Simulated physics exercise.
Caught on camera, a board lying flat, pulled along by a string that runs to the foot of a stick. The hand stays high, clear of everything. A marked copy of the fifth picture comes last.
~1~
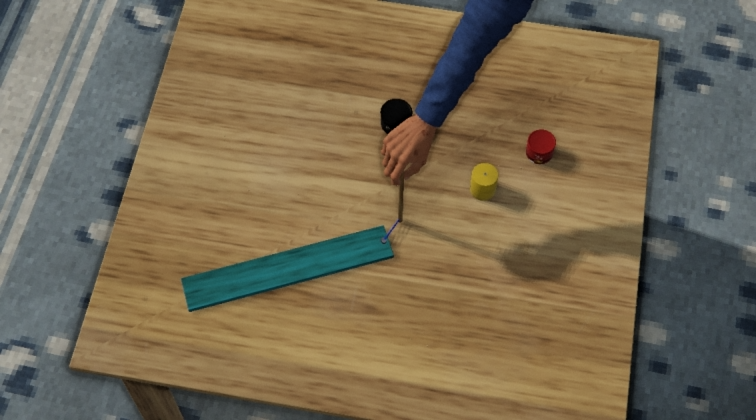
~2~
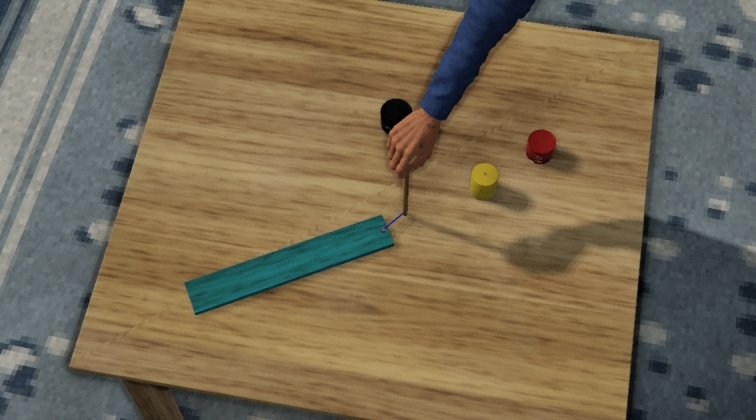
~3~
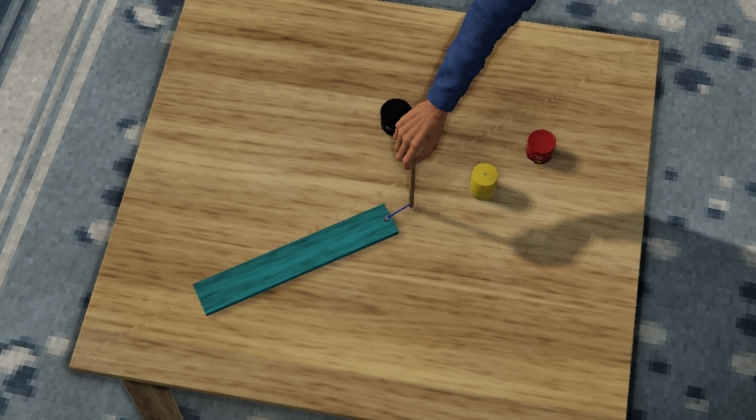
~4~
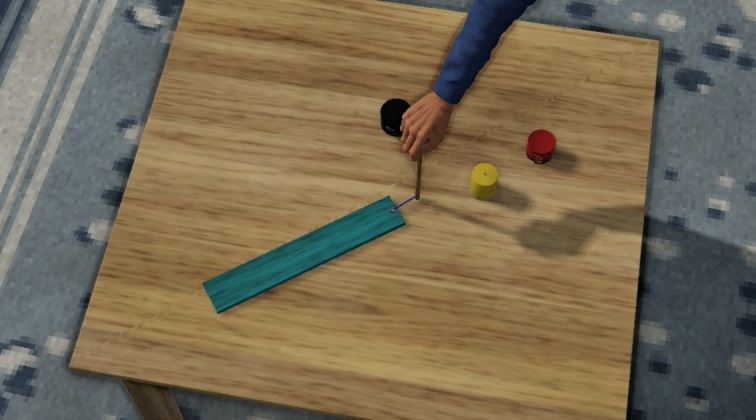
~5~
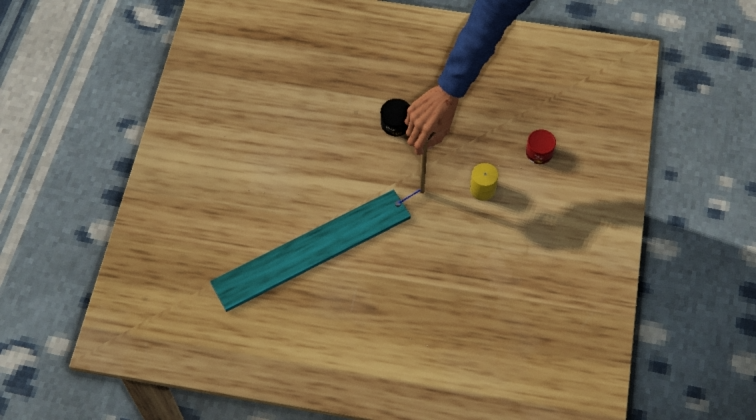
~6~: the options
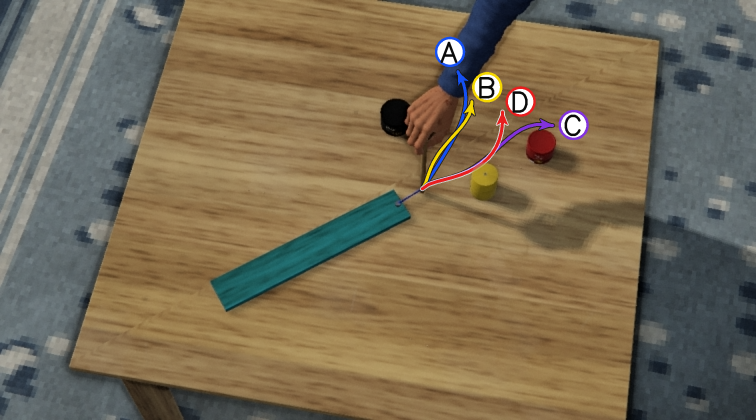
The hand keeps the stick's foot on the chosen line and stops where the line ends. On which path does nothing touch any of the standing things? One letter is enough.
Everything stays clear on B.
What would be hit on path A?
The black tub.
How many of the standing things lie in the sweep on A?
In all, one.
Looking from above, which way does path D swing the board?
On that path, anticlockwise.
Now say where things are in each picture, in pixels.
The first picture shows black tub (396, 118); yellow tin (484, 182); red tub (541, 147).
The second picture shows turquoise board (290, 263); yellow tin (484, 182).
The third picture shows turquoise board (297, 257); black tub (396, 118).
The fourth picture shows turquoise board (305, 252); red tub (541, 147).
The fifth picture shows turquoise board (312, 248); yellow tin (484, 182); red tub (541, 147); black tub (396, 118).
On the marked copy, A from (422, 189) via (457, 131) to (458, 72); B from (422, 189) via (447, 144) to (472, 101); C from (422, 189) via (492, 153) to (553, 126); D from (422, 189) via (482, 164) to (502, 112).
Following B. Soon after the start, foot of the stick (438, 155), middle of the board (341, 225).
Later, foot of the stick (462, 126), middle of the board (371, 200).
In the end, foot of the stick (471, 97), middle of the board (393, 178); nothing has been touched.
As for the rest, A meets the black tub; C meets the yellow tin and red tub; D meets the yellow tin.
